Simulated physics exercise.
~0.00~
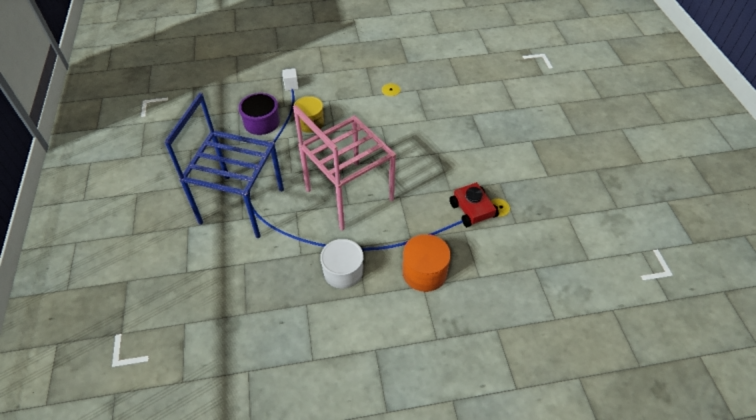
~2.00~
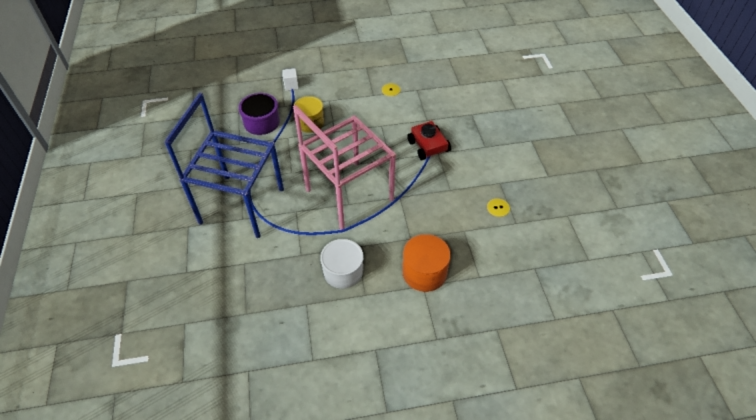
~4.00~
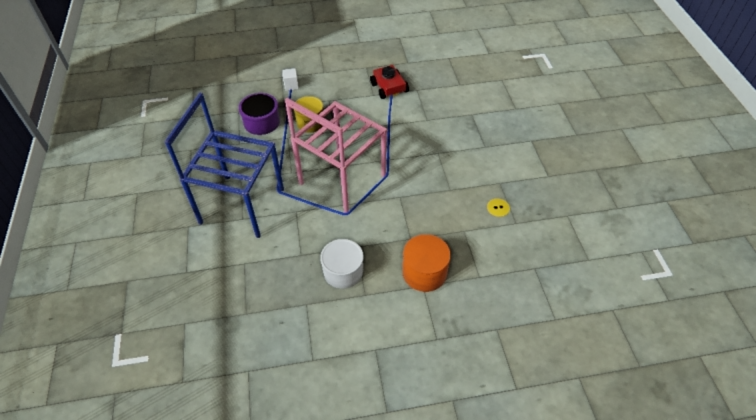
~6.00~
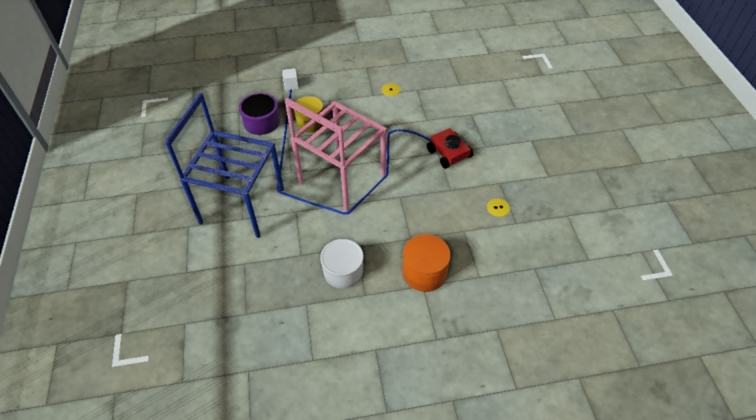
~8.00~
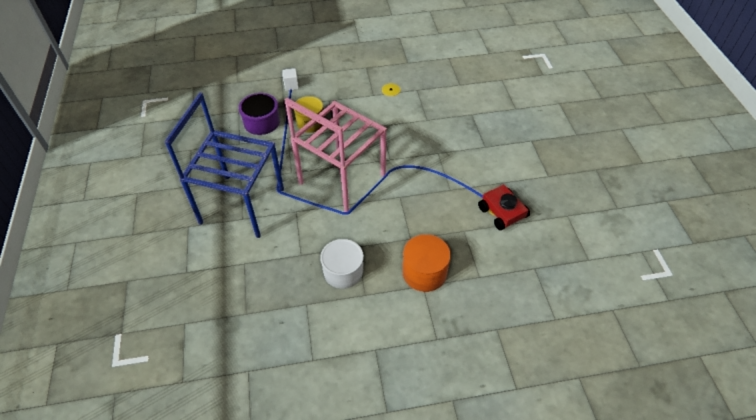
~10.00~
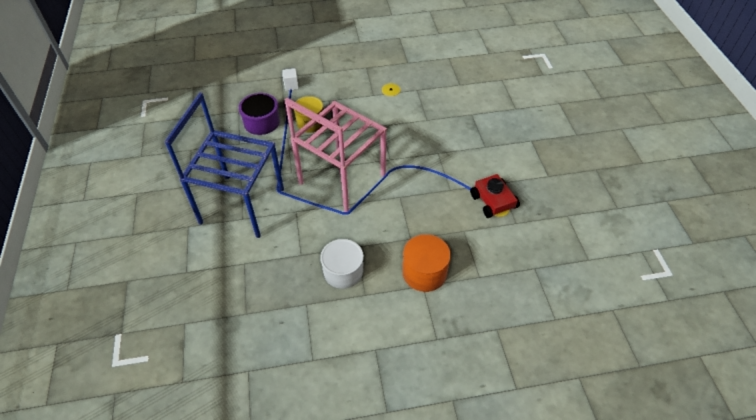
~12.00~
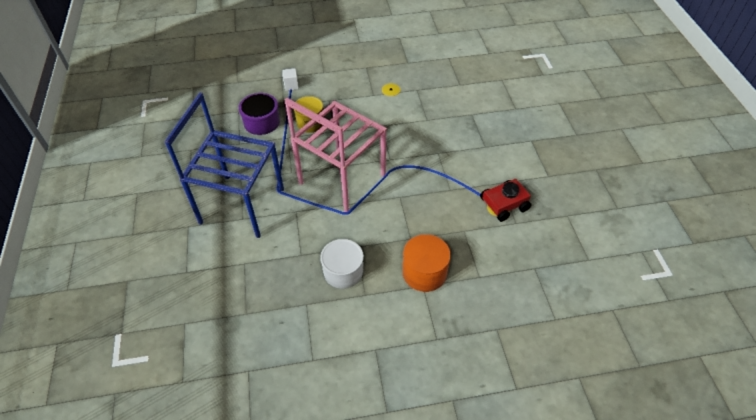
The clip opens on a tiled hallway floor where a small red cart, trailing a blue lead from a white plug, sits on a yellow mark to the right of two chairs, a purple pot and yellow, white and orange tubs. The cart drives up and left, drawing the lead in around the pink chair's legs. As it reaches the upper mark, the lead pulls tight and the pink chair shifts slightly. The cart then heads back down and right, the lead slackening behind it. It ends turning about near the lower mark, with the plug still in and everything upright.
